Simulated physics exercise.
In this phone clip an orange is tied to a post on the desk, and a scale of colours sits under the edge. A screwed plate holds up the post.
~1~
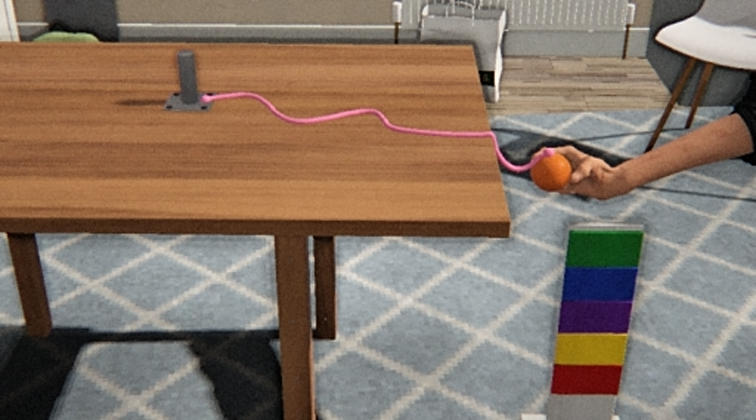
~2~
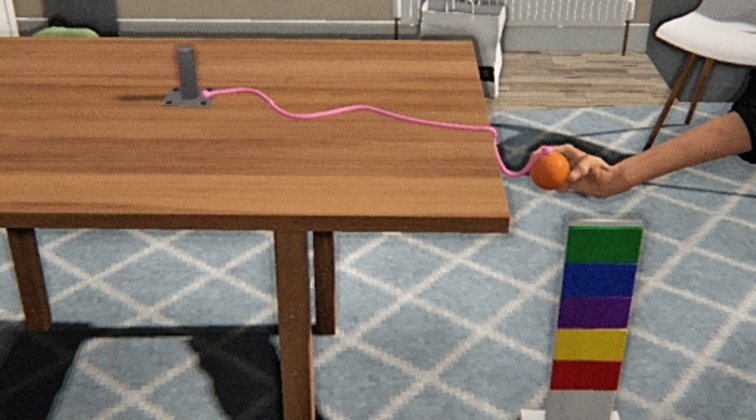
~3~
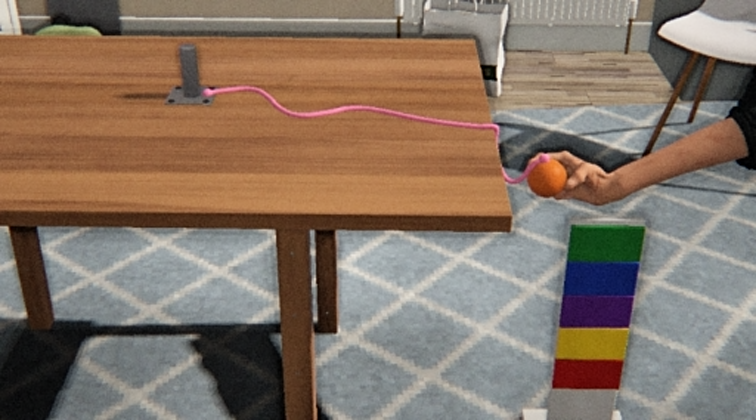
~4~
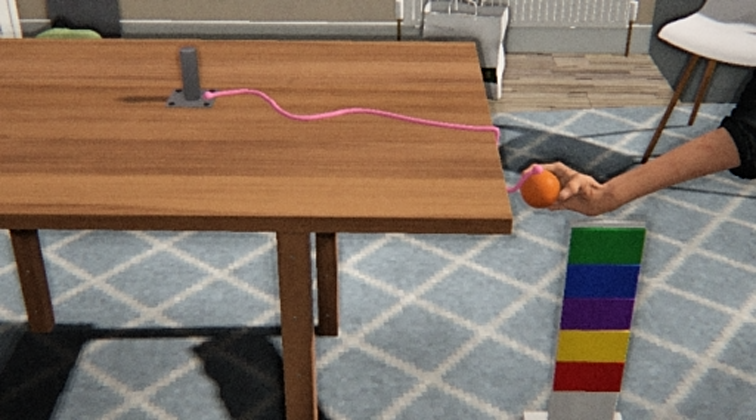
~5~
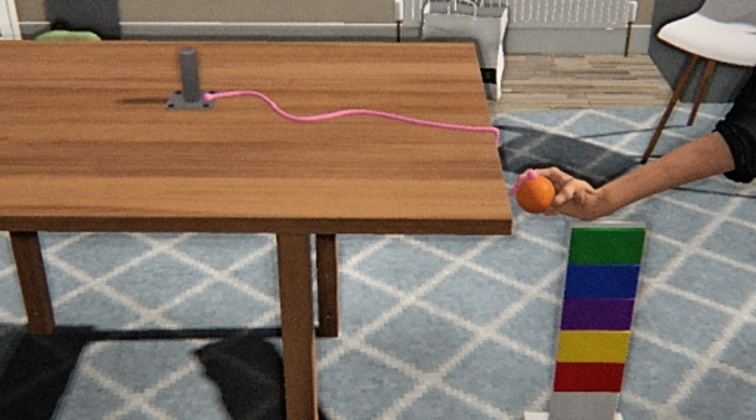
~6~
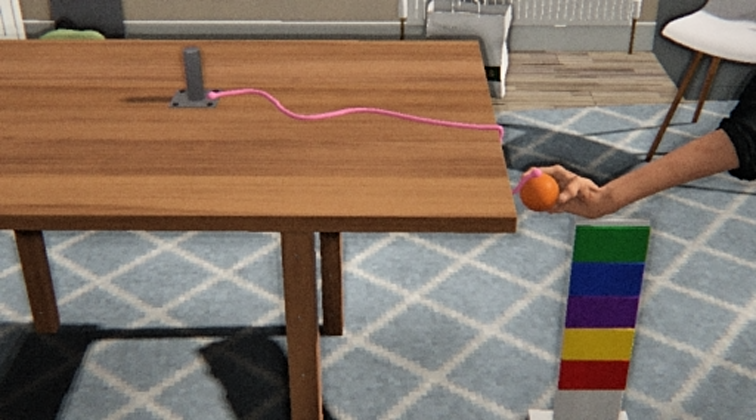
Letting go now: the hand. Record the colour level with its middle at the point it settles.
Colour at middle: Blue.
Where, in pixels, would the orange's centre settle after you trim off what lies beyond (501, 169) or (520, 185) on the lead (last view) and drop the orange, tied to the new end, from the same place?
One per try, the spots are (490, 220) and (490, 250).
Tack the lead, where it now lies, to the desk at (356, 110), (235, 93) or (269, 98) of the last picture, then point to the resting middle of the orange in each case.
Respectively (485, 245), (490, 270) and (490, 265).
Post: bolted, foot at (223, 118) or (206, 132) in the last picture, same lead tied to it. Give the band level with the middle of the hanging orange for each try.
It comes out purple the first time and purple the second time.
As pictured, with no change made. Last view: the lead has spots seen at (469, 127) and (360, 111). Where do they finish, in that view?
One ends up around (496, 138), the other around (399, 111).
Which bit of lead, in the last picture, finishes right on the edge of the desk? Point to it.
That spot is near (456, 126).
Soon after, orange near (522, 273); level with blue.
After that, orange near (456, 263); level with blue.
And then, orange near (499, 272); level with blue.
In the end, orange near (491, 271); level with blue. Its middle rests at the blue band.
